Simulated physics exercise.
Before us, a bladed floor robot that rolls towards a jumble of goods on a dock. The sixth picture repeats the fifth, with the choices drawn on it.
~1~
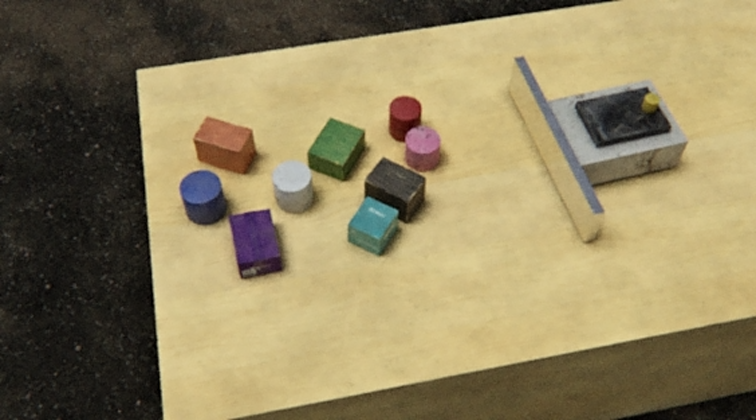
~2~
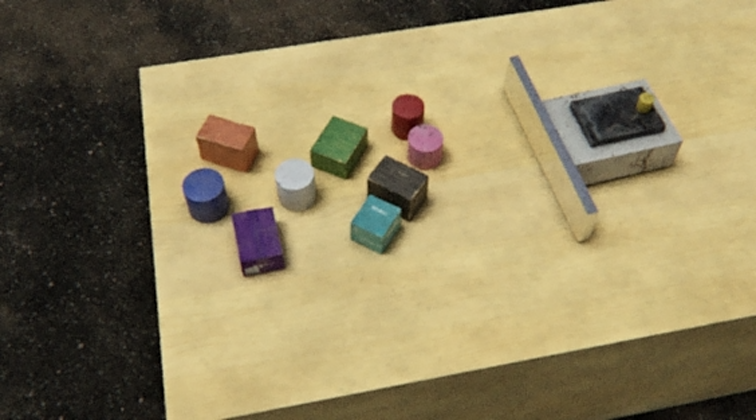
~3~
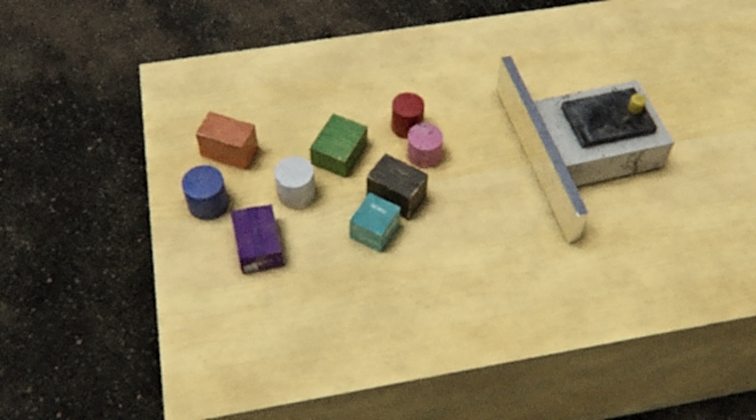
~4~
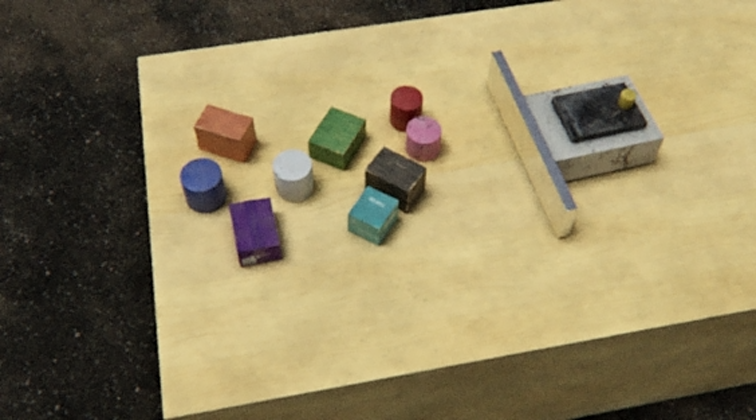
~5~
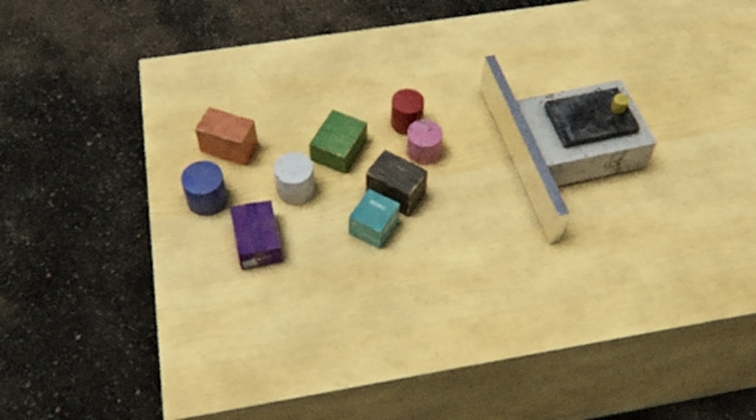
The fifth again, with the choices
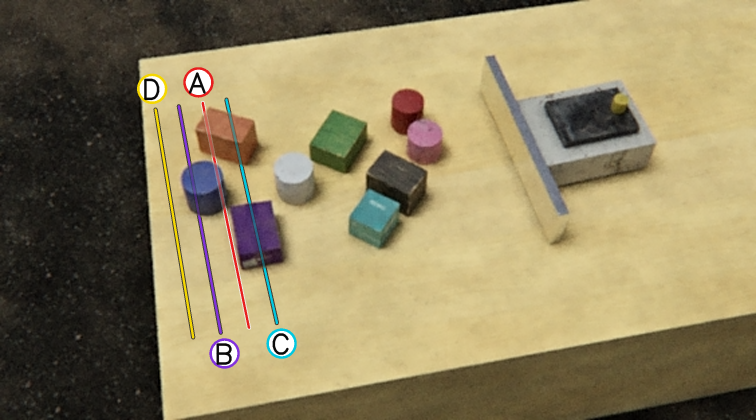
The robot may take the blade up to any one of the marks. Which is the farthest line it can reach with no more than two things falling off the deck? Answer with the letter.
A.
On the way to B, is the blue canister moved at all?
By then, yes.
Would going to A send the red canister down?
No.
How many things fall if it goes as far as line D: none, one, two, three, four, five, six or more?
Six or more.
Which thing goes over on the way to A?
It is the blue canister.
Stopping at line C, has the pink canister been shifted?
Yes.
On the marked copy, A at (224, 205); B at (198, 209); C at (249, 201); D at (173, 213).
With A. Early on, robot (483, 133); red canister (378, 117); pink canister (387, 149).
Further on, robot (376, 149); orange crate (215, 134); purple parcel (245, 240).
At the end, robot (291, 162); blue canister over the edge; purple parcel (161, 264); one fallen.
As for the rest, B drops four; C is within the limit but short; D drops seven.
